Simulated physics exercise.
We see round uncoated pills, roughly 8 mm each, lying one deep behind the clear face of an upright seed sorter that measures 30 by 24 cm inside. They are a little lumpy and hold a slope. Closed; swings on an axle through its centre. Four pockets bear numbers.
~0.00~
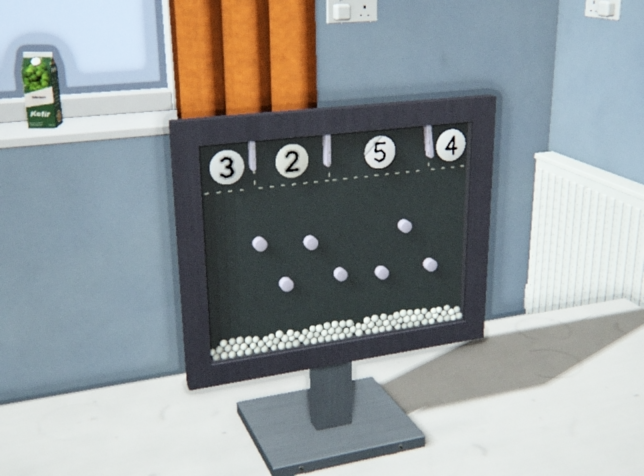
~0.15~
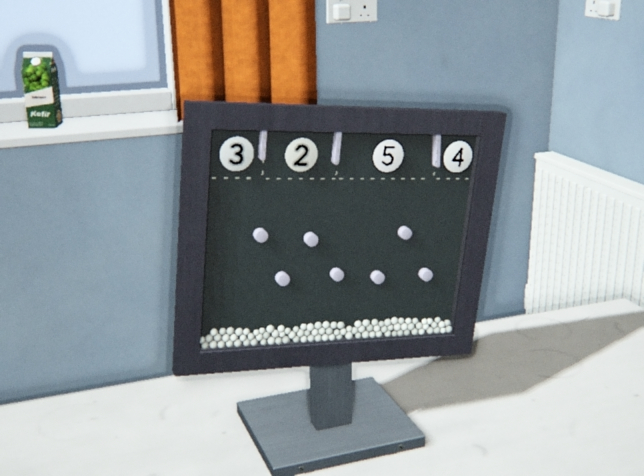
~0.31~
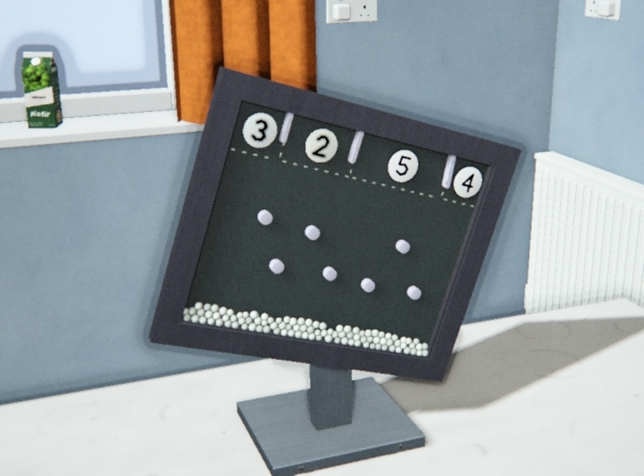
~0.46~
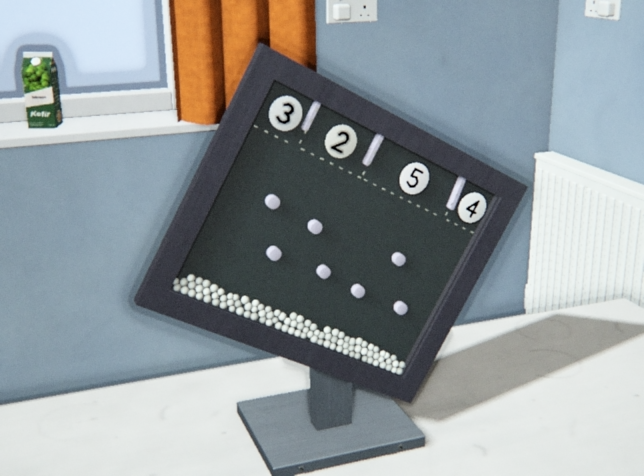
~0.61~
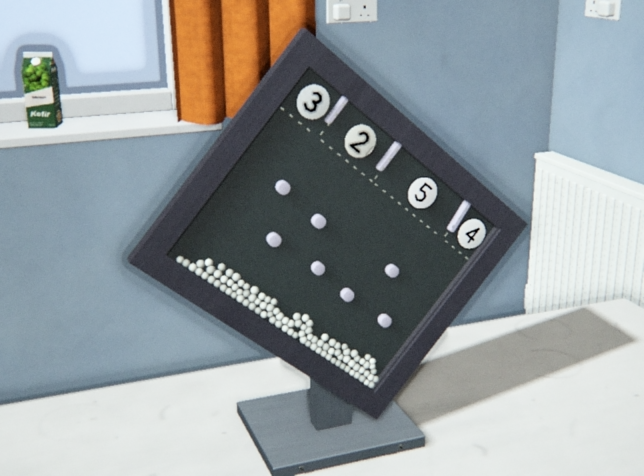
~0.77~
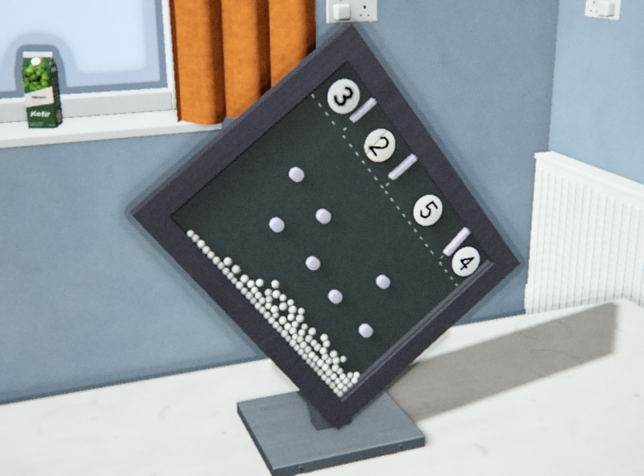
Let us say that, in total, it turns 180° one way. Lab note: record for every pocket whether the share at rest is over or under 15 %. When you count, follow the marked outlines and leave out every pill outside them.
Recorded: No. 2 under, 3 under, 4 over, 5 over.
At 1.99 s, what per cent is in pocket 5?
5 per cent.
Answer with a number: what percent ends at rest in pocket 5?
That comes to near 40 percent.
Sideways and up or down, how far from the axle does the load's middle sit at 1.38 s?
About 10 cm left and 7 cm below.
After 1.38 s, it stands 100° clockwise; the pills' middle is 10 cm left of and 7 cm below the centre; nothing in the marked areas.
After 1.99 s, it stands 146° clockwise; the pills' middle is 8 cm left of and 11 cm below the centre; no. 4, 35 %, no. 5, 5 %.
After 2.51 s, it stands 180° clockwise; the pills' middle is 12 cm left of and 7 cm below the centre; no. 4, 35 %, no. 5, 25 %.
All still by 3.5 s, it stands 180° clockwise; no. 2, 0 %, no. 3, 0 %, no. 4, 35 %, no. 5, 40 %, elsewhere 25 %.
